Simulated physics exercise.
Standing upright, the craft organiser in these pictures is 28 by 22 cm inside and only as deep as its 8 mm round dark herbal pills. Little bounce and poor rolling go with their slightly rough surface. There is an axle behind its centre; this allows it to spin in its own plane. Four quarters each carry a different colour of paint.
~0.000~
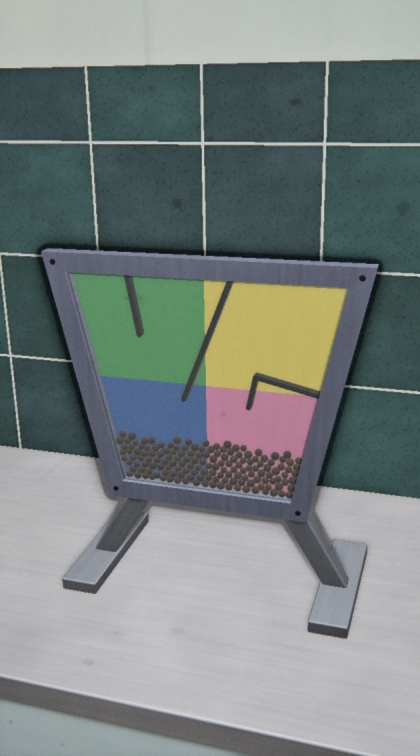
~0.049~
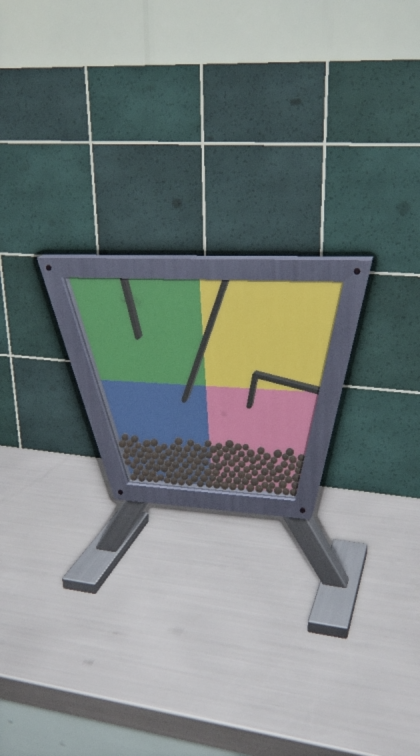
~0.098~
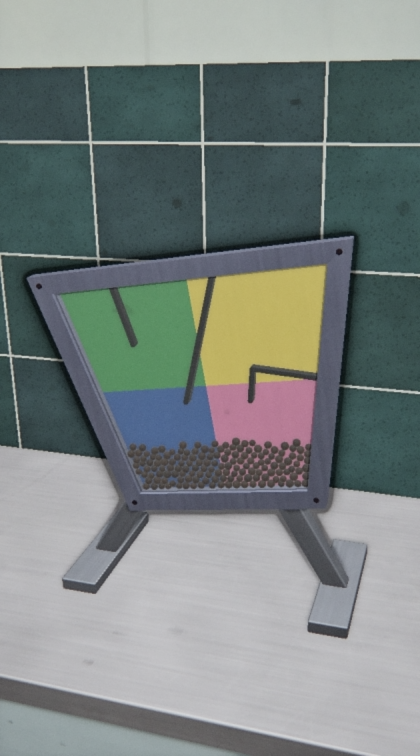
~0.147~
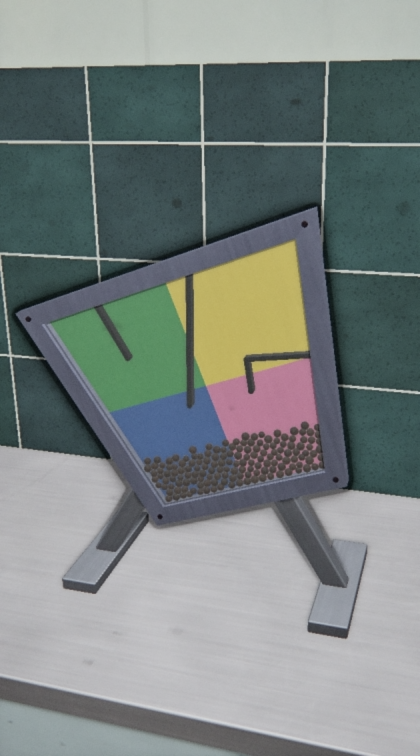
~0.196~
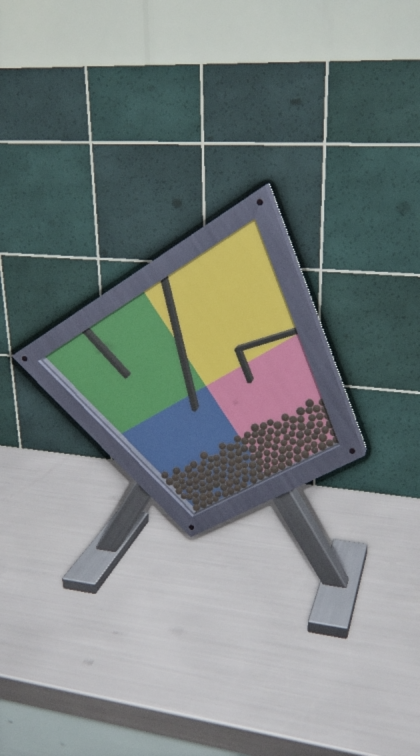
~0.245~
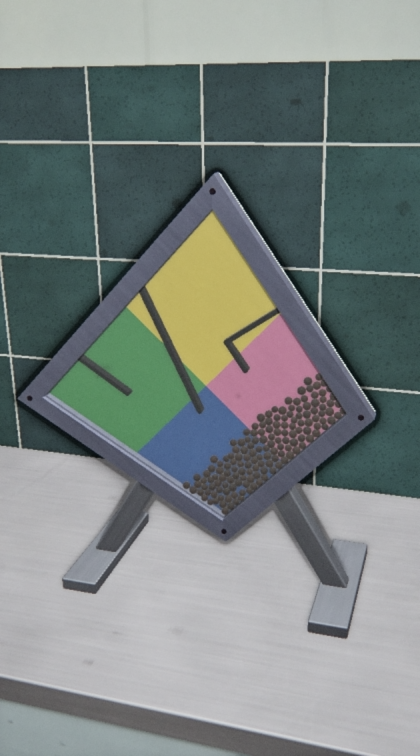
We see a flat, framed case with green, yellow, blue and pink quarters on a two-footed stand, starting level, then turning anticlockwise well onto one corner as the small dark balls inside shift into a slope rising rightward.
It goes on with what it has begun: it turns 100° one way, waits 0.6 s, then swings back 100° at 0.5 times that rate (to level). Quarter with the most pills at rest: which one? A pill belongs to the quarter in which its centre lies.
Most pills at rest: Blue.
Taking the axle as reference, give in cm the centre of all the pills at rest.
Some 4 cm left and 7 cm below.
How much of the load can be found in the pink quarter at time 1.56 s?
Reading: Around 0 per cent of the load.
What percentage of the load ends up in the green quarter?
Roughly 5 percent.
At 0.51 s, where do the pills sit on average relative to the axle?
Position estimate: Right 7 cm, below 3 cm.
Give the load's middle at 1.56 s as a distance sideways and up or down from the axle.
I'd put it near 7 centimetres to the left and 7 centimetres below.
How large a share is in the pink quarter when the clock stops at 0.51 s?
I'd guess near 20 in a hundred.
After 0.51 s, it stands 100° anticlockwise; the pills' middle is 7 cm right of and 3 cm below the centre; pink 20 %, blue 75 %, green 5 %.
After 1.56 s, it stands 50° anticlockwise; the pills' middle is 7 cm left of and 7 cm below the centre; blue 45 %, green 55 %.
After 2.00 s, it stands level; the pills' middle is 5 cm left of and 6 cm below the centre; pink 15 %, blue 80 %, green 5 %.
All still by 2.6 s, it stands level; pink 25 %, blue 65 %, green 5 %, yellow 0 %.
